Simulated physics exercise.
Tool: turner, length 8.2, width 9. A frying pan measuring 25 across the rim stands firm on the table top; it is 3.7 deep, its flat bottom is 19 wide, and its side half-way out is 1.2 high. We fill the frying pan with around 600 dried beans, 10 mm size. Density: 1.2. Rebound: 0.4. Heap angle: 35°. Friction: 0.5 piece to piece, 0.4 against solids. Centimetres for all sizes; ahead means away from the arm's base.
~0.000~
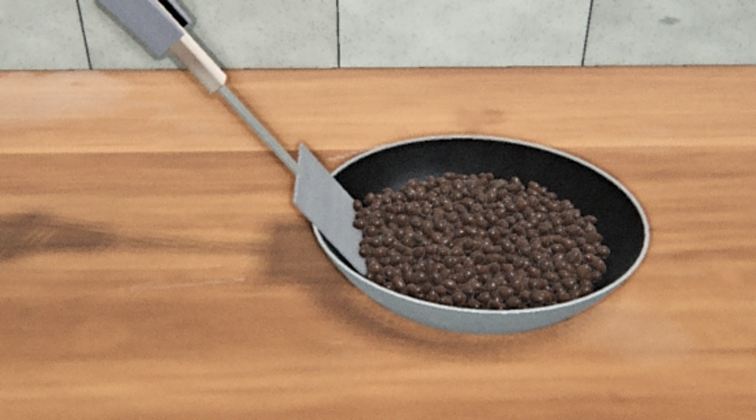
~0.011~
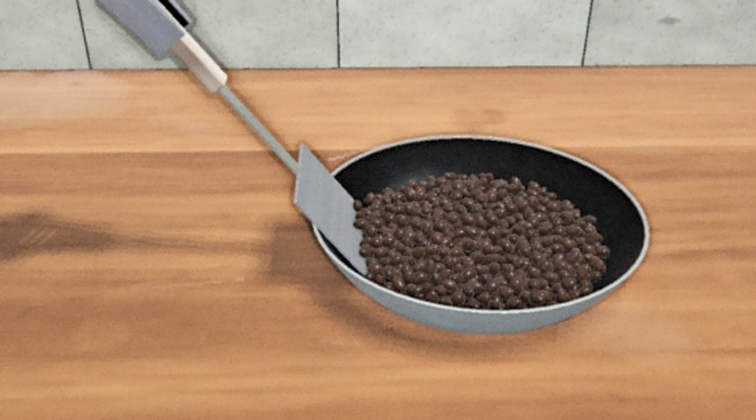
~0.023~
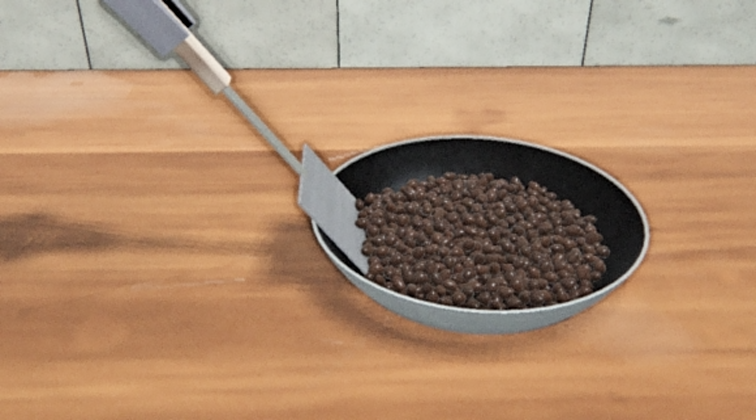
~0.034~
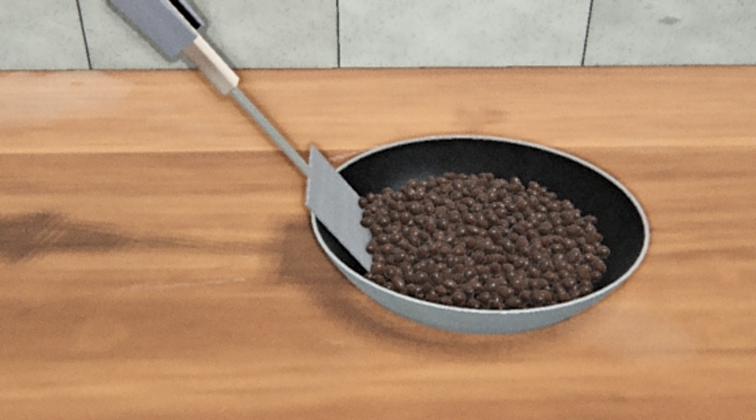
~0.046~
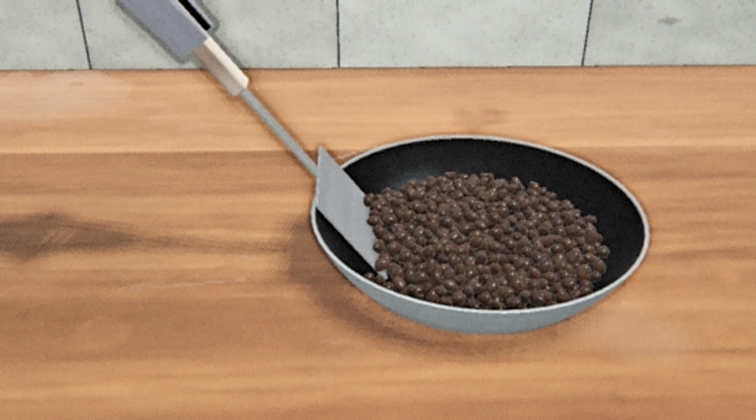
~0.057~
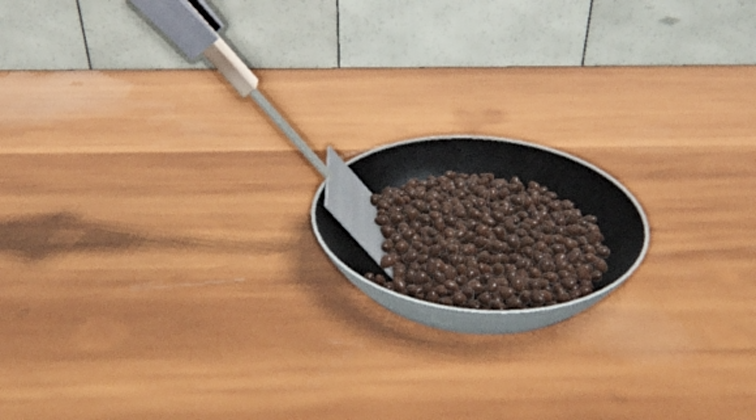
A metal turner sliding slowly a short way right into dark beans in a frying pan, nudging the heap's left edge inward.
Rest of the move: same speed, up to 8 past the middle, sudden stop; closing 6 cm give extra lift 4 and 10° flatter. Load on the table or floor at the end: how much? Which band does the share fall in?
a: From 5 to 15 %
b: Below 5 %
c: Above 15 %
The answer is a.
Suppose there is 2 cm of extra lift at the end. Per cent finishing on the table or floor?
It comes to near 15 percent.
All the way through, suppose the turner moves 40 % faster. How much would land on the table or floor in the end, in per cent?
In that case, close to 15 per cent.
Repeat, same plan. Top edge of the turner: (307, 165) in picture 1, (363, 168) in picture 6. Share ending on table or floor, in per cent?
Around 20 per cent finishes on the table or floor.
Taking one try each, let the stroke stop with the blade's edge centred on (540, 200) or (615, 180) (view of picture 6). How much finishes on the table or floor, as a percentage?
First try roughly 0 percent, second roughly 30 percent.
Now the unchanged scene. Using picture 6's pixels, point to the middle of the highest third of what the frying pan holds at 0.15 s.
I'd put it close to (526, 225) in the last picture.
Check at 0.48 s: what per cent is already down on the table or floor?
That would be near 10 per cent, give or take.
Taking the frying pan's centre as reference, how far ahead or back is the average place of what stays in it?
Forward offset: Roughly 5.0 cm.
By 0.15 s, sloping 53°, highest piece 4 above the table; 595 in the frying pan.
By 0.24 s, sloping 49°, highest piece 6 above the table; 586 in the frying pan, 9 on the blade or in flight.
By 0.48 s, sloping 43°, highest piece 5 above the table; 540 in the frying pan, 55 on the table or floor.
By 1.53 s, sloping 43°, highest piece 5 above the table; 538 in the frying pan, 57 on the table or floor.
Final count, 538 in the frying pan, 57 on the table or floor. That is 10 % on the table or floor.
